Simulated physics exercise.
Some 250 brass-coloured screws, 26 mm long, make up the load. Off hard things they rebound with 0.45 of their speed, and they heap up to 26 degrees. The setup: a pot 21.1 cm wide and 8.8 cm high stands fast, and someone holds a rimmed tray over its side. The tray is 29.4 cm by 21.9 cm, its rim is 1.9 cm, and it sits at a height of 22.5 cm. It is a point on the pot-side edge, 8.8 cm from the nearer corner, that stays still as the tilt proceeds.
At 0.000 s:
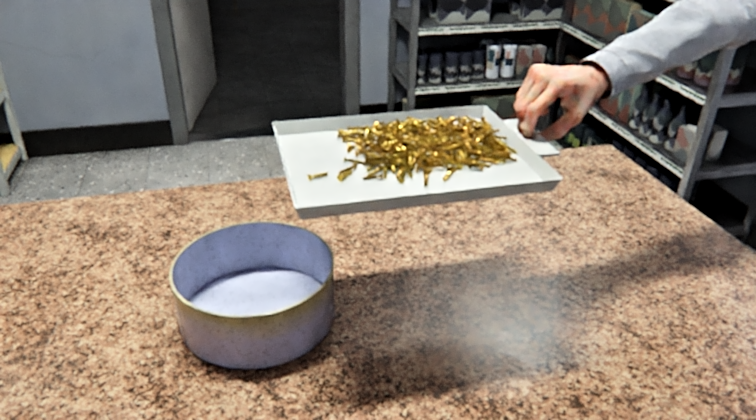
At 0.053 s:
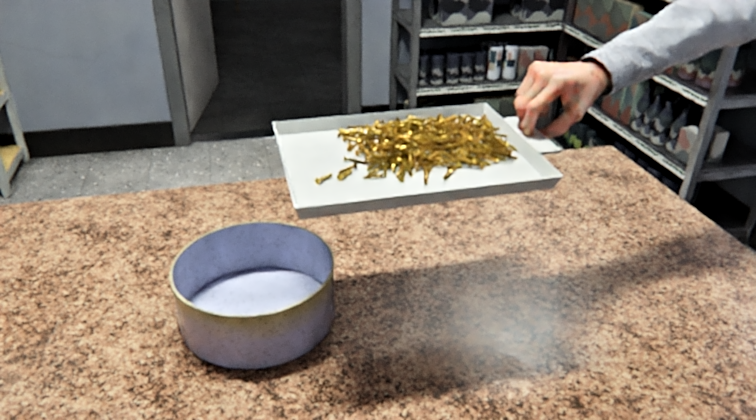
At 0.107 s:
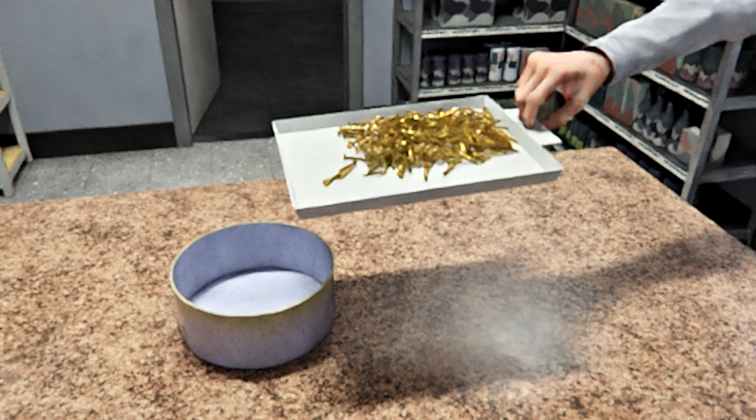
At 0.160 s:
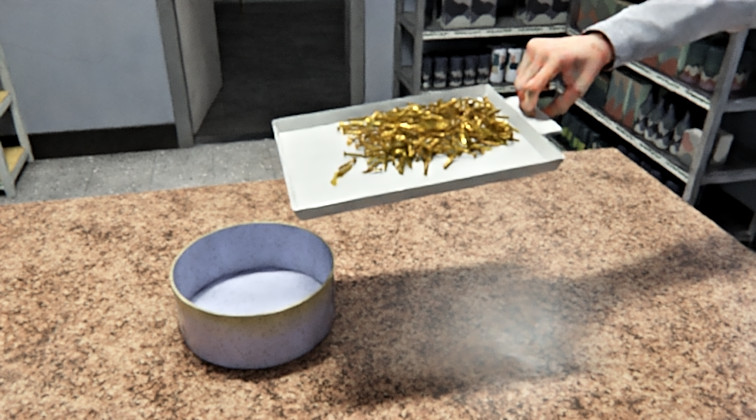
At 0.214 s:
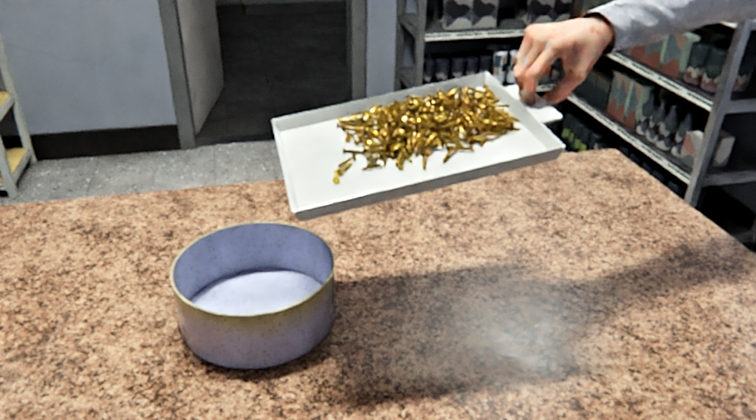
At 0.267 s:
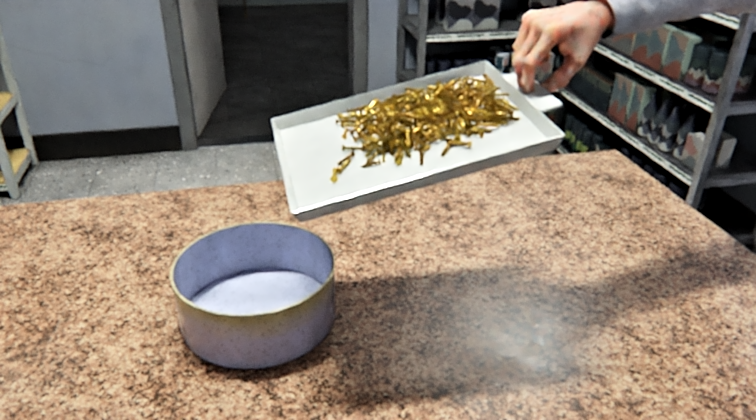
A white tray of brass-coloured pieces tilts gradually toward a pot as a hand raises its right side.
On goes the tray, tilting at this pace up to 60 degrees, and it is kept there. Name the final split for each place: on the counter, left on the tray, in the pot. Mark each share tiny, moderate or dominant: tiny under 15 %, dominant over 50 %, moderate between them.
Counter: Moderate, tray: Moderate, pot: Moderate.
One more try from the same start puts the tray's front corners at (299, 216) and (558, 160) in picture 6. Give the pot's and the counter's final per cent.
Pot 5 % / counter 80 %.
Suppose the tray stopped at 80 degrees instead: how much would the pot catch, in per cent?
Around 65 in a hundred.
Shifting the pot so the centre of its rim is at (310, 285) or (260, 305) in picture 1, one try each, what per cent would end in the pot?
Try one: ~ 50 %; try two: ~ 65 %.
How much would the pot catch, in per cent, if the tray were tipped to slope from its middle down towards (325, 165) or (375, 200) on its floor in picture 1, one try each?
First try: About 60 percent; second try: About 5 percent.
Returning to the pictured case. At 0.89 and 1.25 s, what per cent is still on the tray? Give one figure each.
Roughly 90 then 30.
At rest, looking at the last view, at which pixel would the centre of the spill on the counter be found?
Somewhere around (243, 403), I'd say.
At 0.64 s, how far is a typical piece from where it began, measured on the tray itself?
It has moved some 5 cm from its start.
Then, at 0.64 s, tilt 36 degrees; the tray holds 100 %, the pot 0 %.
After 0.89 s, tilt 51 degrees; the tray holds 90 %, the pot 0 %.
After 1.25 s, tilt 60 degrees; the tray holds 30 %, the pot 35 %.
In the end, at 2.3 s, counter 30 %, tray 30 %, pot 40 %.
